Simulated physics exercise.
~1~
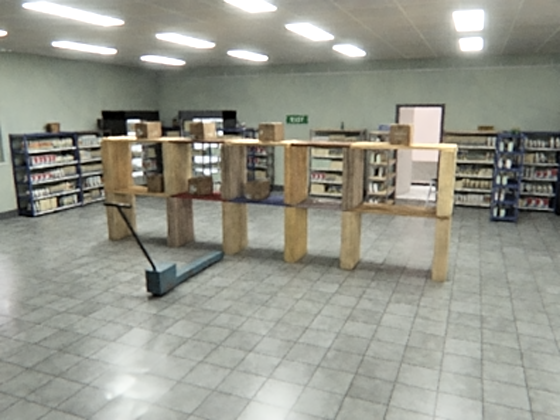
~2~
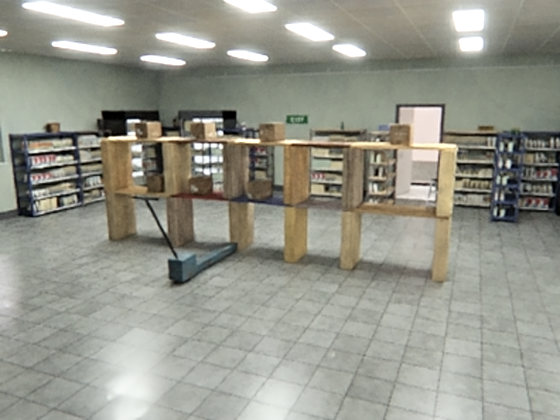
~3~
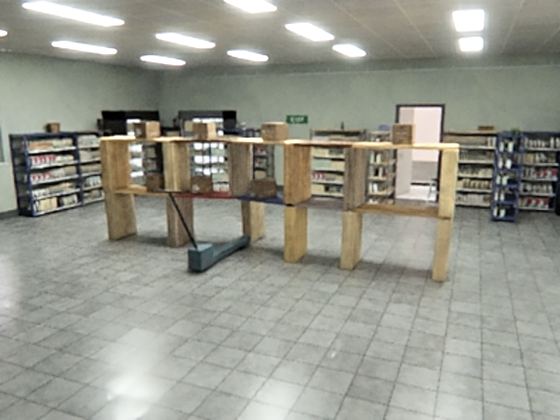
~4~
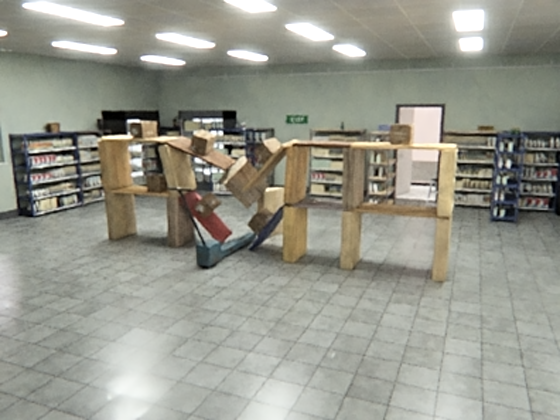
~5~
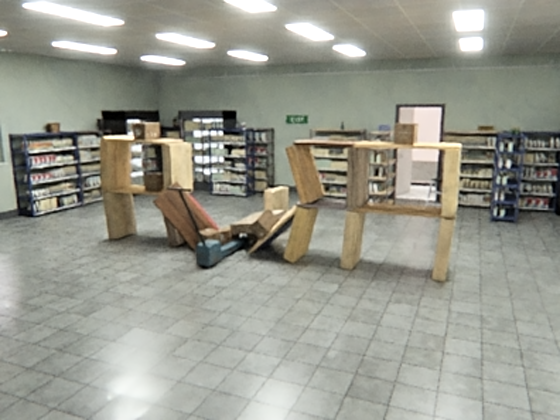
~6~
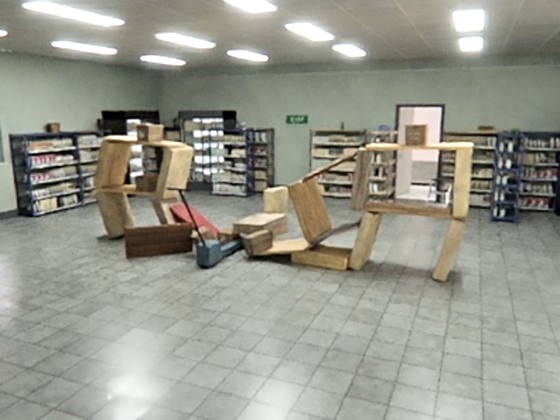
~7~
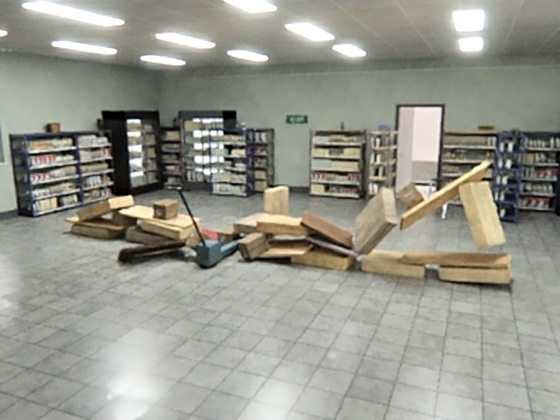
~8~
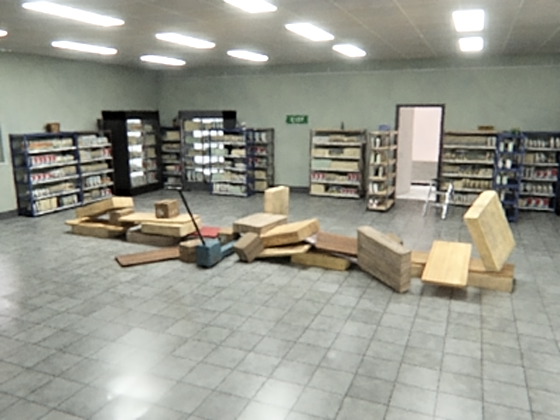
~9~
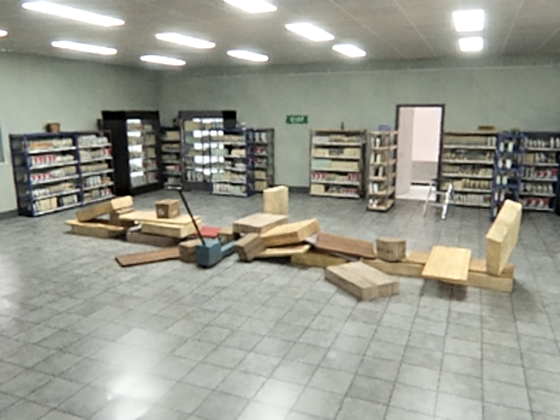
The clip opens on a long two-tier row of wooden boards and upright slabs, topped with small boxes, in a tiled room lined with bookshelves. A narrow blue-grey floor jack slides rightward and away, in under the row left of centre. The upright there gives way, and the boards above, with a red one and a blue one, tilt and drop into a V. The gap widens as both remaining sections lean and fold, the left flattening before the right. Finally, nearly everything lies in a low heap, with the jack still among the boards.
